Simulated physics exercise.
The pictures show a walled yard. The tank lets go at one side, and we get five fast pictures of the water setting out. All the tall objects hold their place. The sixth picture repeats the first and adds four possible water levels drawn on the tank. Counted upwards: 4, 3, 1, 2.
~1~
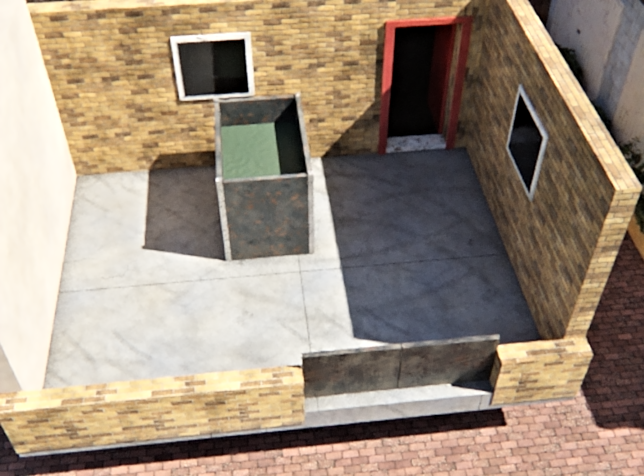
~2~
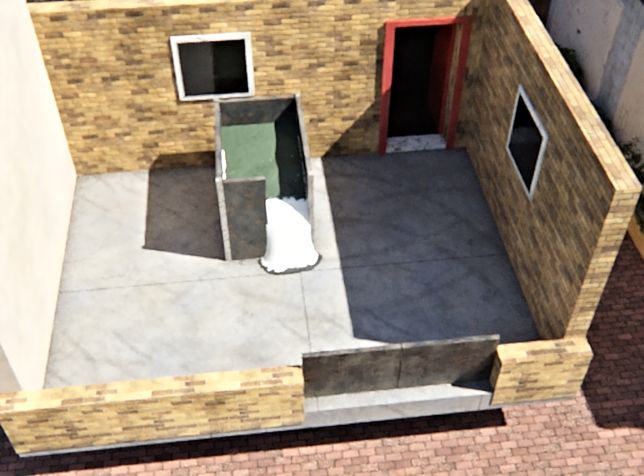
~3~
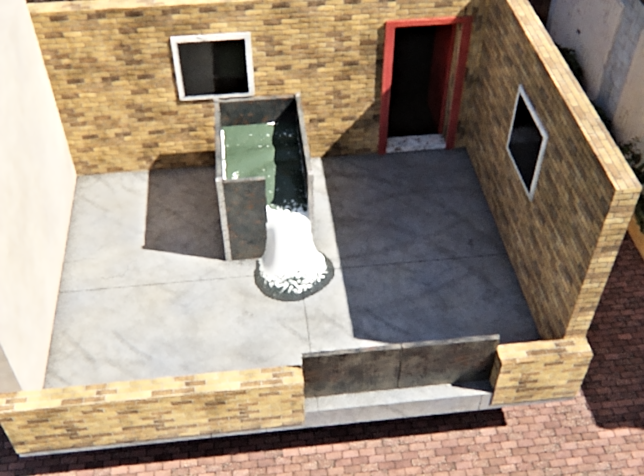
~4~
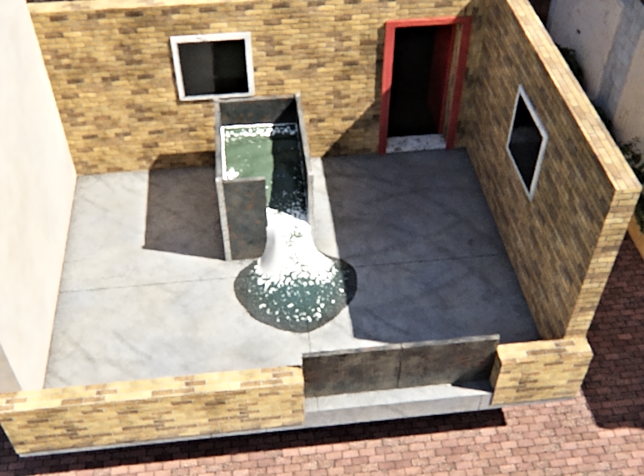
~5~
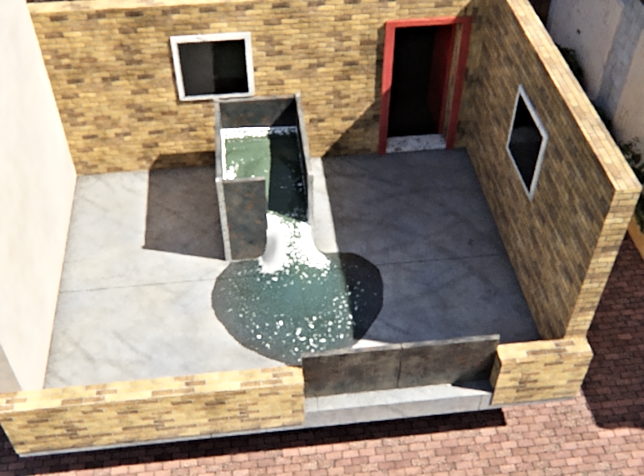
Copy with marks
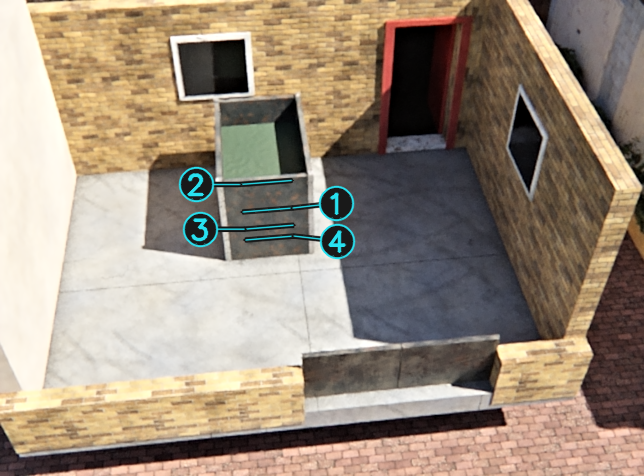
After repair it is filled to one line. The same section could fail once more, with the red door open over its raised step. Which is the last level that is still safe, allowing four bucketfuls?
The answer is level 1.
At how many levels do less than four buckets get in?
Three of the four.
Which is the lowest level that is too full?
It is 2.
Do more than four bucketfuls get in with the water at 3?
No, not at all.
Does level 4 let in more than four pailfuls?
No, that is safe.
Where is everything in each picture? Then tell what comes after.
Water in the tank at rest, its middle at (263, 160); foot of the red doorway at (415, 150); shut gate at (400, 352).
Water covers 1 % of the ground and shows as far out as (267, 262).
Water covers 3 % of the ground and shows as far out as (280, 295).
Water covers 6 % of the ground and shows as far out as (313, 322).
Water covers 12 % of the ground and shows as far out as (345, 326).
On the marked copy, 1 at (267, 210); 2 at (265, 182); 3 at (268, 227); 4 at (269, 238); from the bottom up 4, 3, 1, 2.
With 1, a splash gets over, under a bucket.
With 2, about 10 bucketfuls get in.
With 3, nothing gets over.
With 4, nothing gets over.
